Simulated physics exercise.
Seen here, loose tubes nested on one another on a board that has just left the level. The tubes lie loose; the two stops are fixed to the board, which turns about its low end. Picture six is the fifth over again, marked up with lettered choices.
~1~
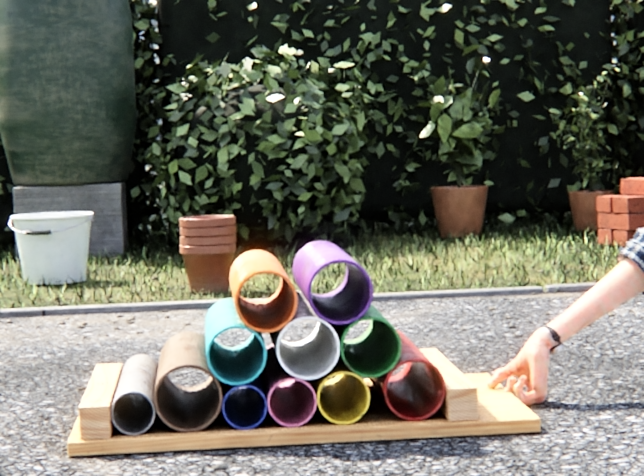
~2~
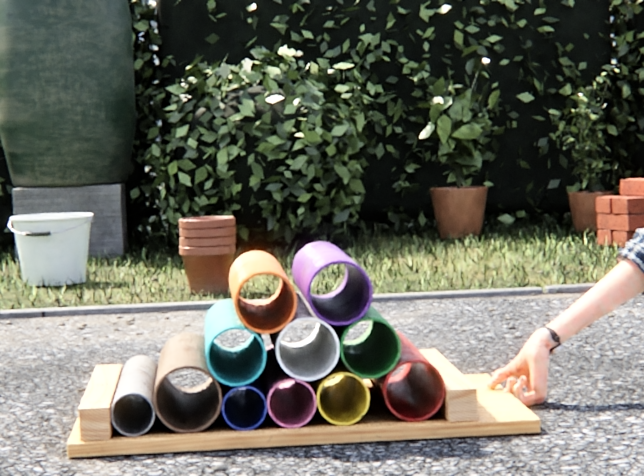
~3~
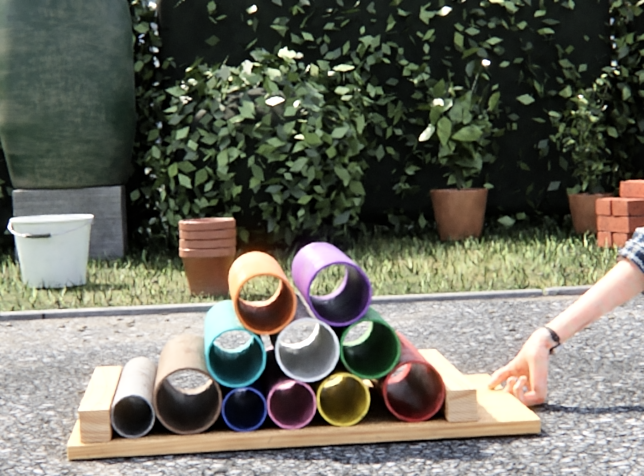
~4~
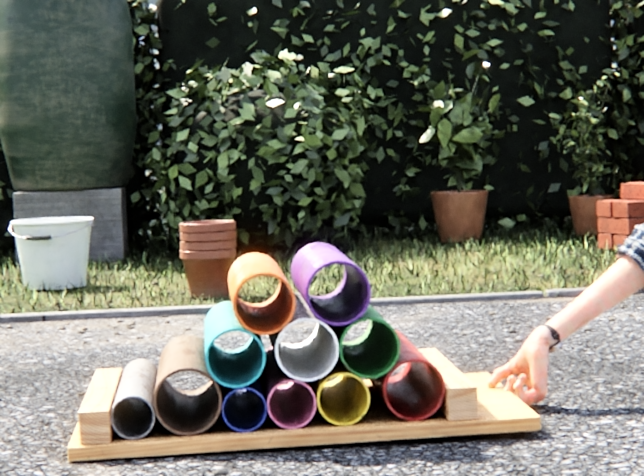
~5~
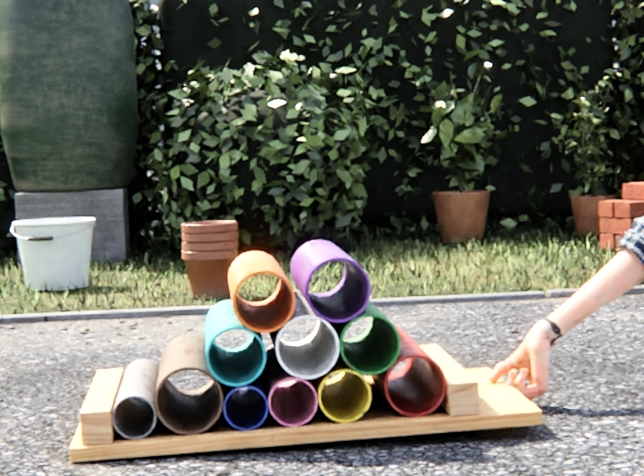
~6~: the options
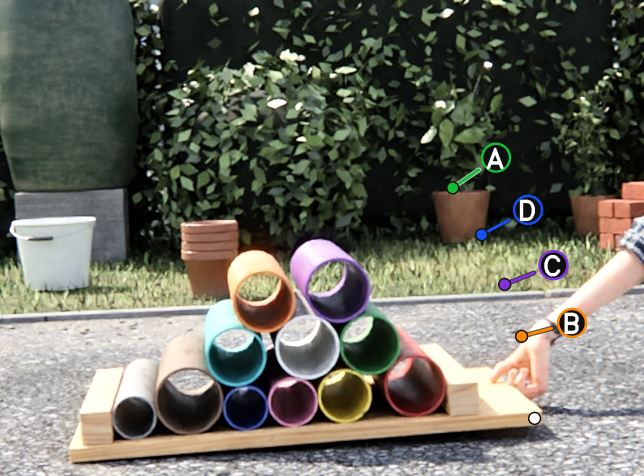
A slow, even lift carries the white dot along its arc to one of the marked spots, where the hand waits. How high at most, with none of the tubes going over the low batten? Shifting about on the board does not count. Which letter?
The highest mark that will do is C.
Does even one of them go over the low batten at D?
At D: Yes.
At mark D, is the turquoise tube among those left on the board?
The turquoise tube: Yes.
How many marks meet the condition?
Two of the four.
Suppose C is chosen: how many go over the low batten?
At C the number is none.
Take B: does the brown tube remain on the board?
Yes.
On the marked copy, A at (453, 188); B at (522, 336); C at (505, 284); D at (482, 235); the white dot at (535, 418).
Following C. Soon after the start, board at 14°.
Later, board at 19°.
In the end, board at 19°, none over the low batten.
As for the rest, A two over the low batten (purple, orange); B none over the low batten; D one over the low batten (orange).
